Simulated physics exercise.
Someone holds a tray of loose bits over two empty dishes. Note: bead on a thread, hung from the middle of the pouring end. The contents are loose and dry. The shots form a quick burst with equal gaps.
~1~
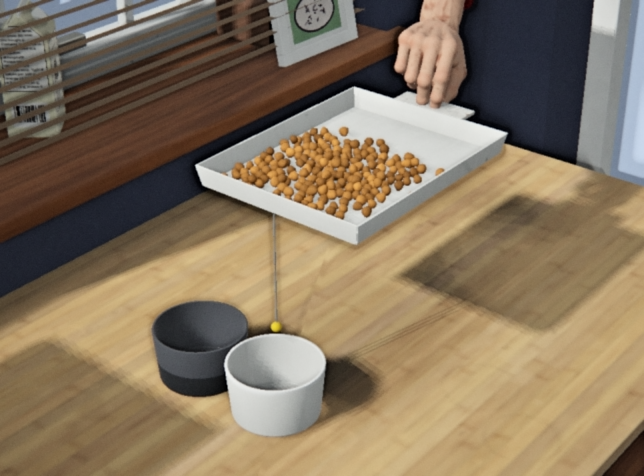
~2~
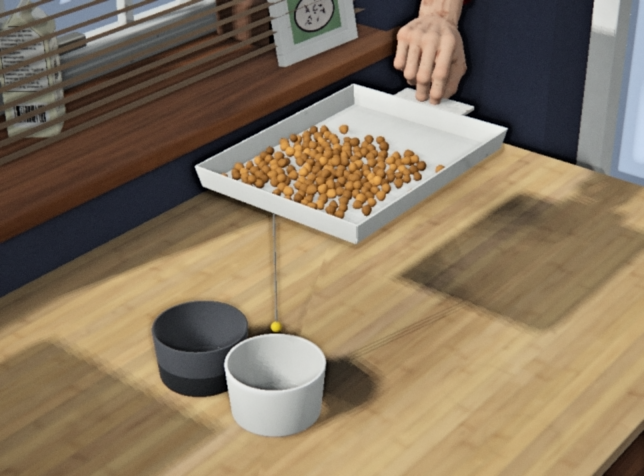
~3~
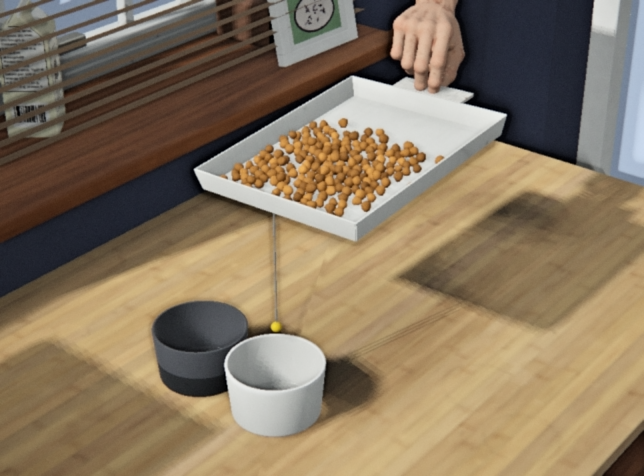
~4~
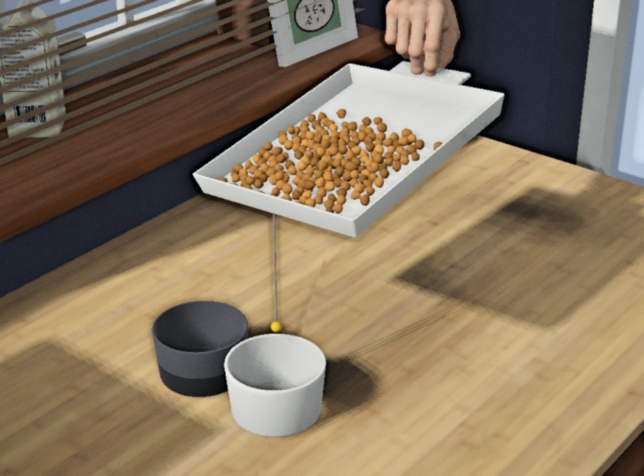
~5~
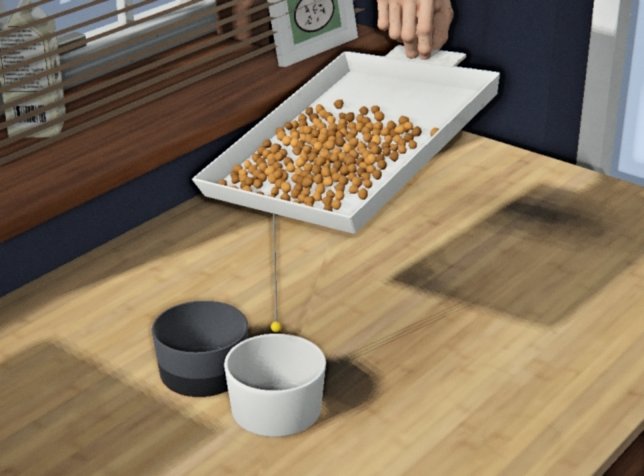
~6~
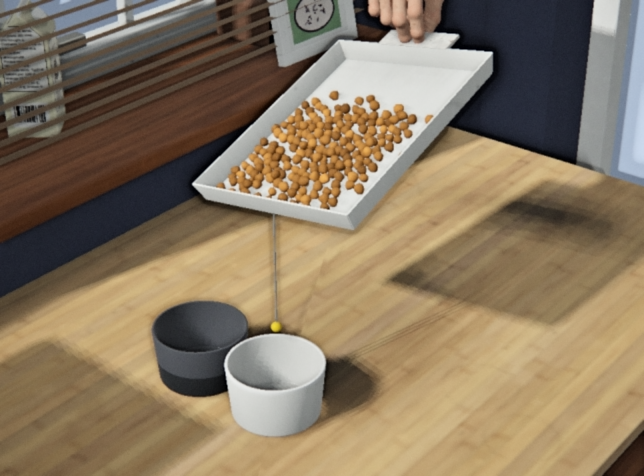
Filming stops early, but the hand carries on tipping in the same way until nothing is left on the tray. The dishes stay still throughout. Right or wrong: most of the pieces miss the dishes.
Wrong.
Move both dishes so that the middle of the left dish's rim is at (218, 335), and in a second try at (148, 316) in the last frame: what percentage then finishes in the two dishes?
You'd end up with around 60 per cent and then around 70 per cent.
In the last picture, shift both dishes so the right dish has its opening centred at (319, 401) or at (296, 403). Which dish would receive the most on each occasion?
In the first try it's the one on the left, and in the second it's the one on the left.
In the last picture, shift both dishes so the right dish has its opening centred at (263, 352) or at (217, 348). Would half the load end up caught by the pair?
Taking them in turn, it's beyond half and then beyond half.
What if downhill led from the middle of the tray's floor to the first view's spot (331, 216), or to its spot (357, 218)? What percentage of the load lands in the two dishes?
First case about 20 percent; second case about 20 percent.
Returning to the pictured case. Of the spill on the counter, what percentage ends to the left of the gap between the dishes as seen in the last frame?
Around 90 per cent, I reckon.
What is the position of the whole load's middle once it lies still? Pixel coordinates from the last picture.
Roughly at (199, 372), give or take.
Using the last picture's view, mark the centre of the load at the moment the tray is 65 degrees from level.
In the last view the centre sits at roughly (268, 149).
Just after the last frame, tray tipped steeply; every one on the tray.
A moment on, tray tipped past a quarter turn; almost all on the tray; just a few in the left dish.
Further on, tray tipped past a quarter turn; just a few in the right dish; roughly two thirds in the left dish; roughly a third outside both.
When it is over, tray tipped past a quarter turn; just a few in the right dish; roughly two thirds in the left dish; roughly a third outside both.
